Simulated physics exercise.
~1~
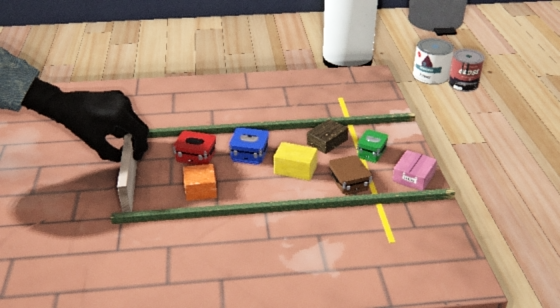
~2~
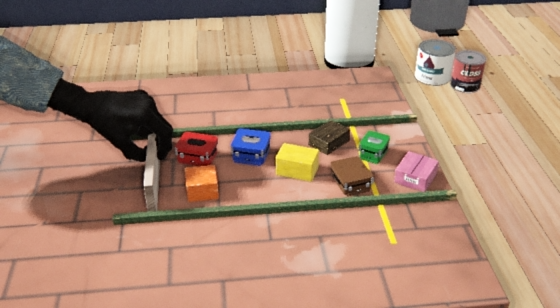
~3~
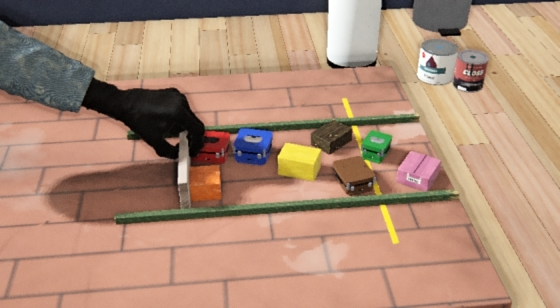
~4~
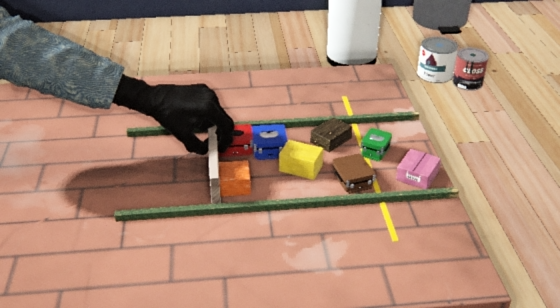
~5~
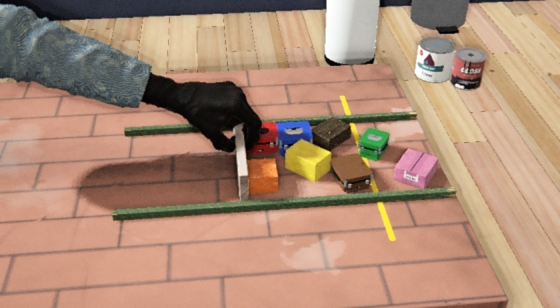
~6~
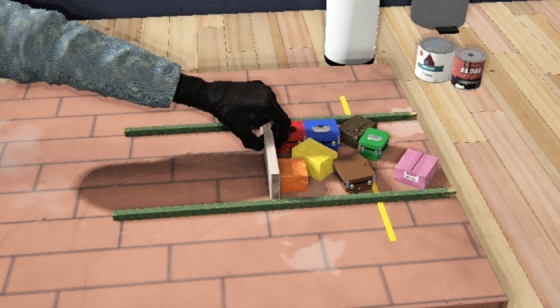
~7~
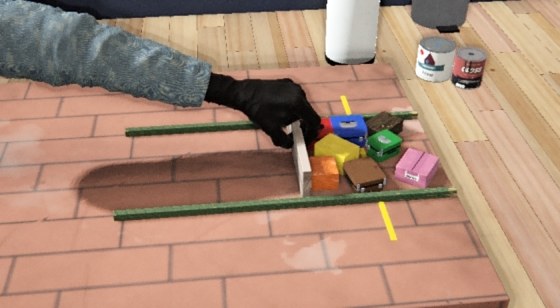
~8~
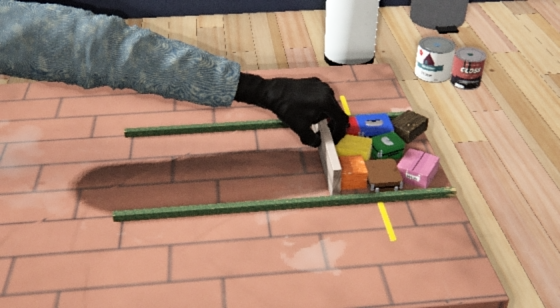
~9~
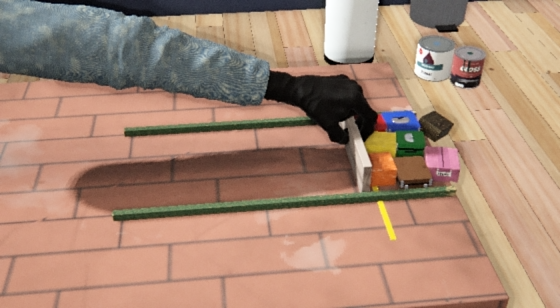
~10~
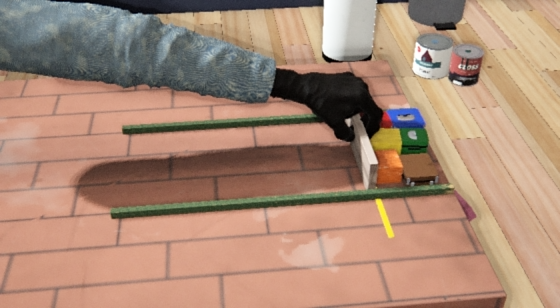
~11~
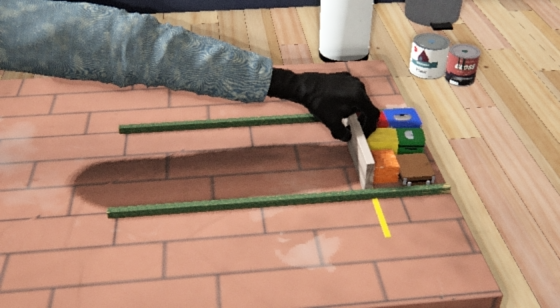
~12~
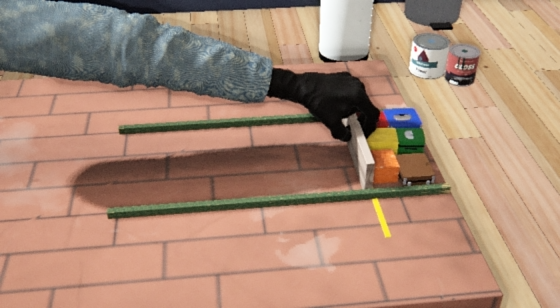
A black-gloved hand in a grey-blue sleeve holds a small upright board at the left of a channel between two green strips on a brick-patterned tabletop, seen from above at an angle. Ahead lie small red, orange, blue, yellow, brown, black, green and pink cases, with a yellow tape line near the right end. The hand slides the board right, gathering the red and orange pieces, then bunching the rest together. The pack crosses the tape toward the table's edge. The black and pink pieces go over, and the board stops near the tape with the others still on the table.
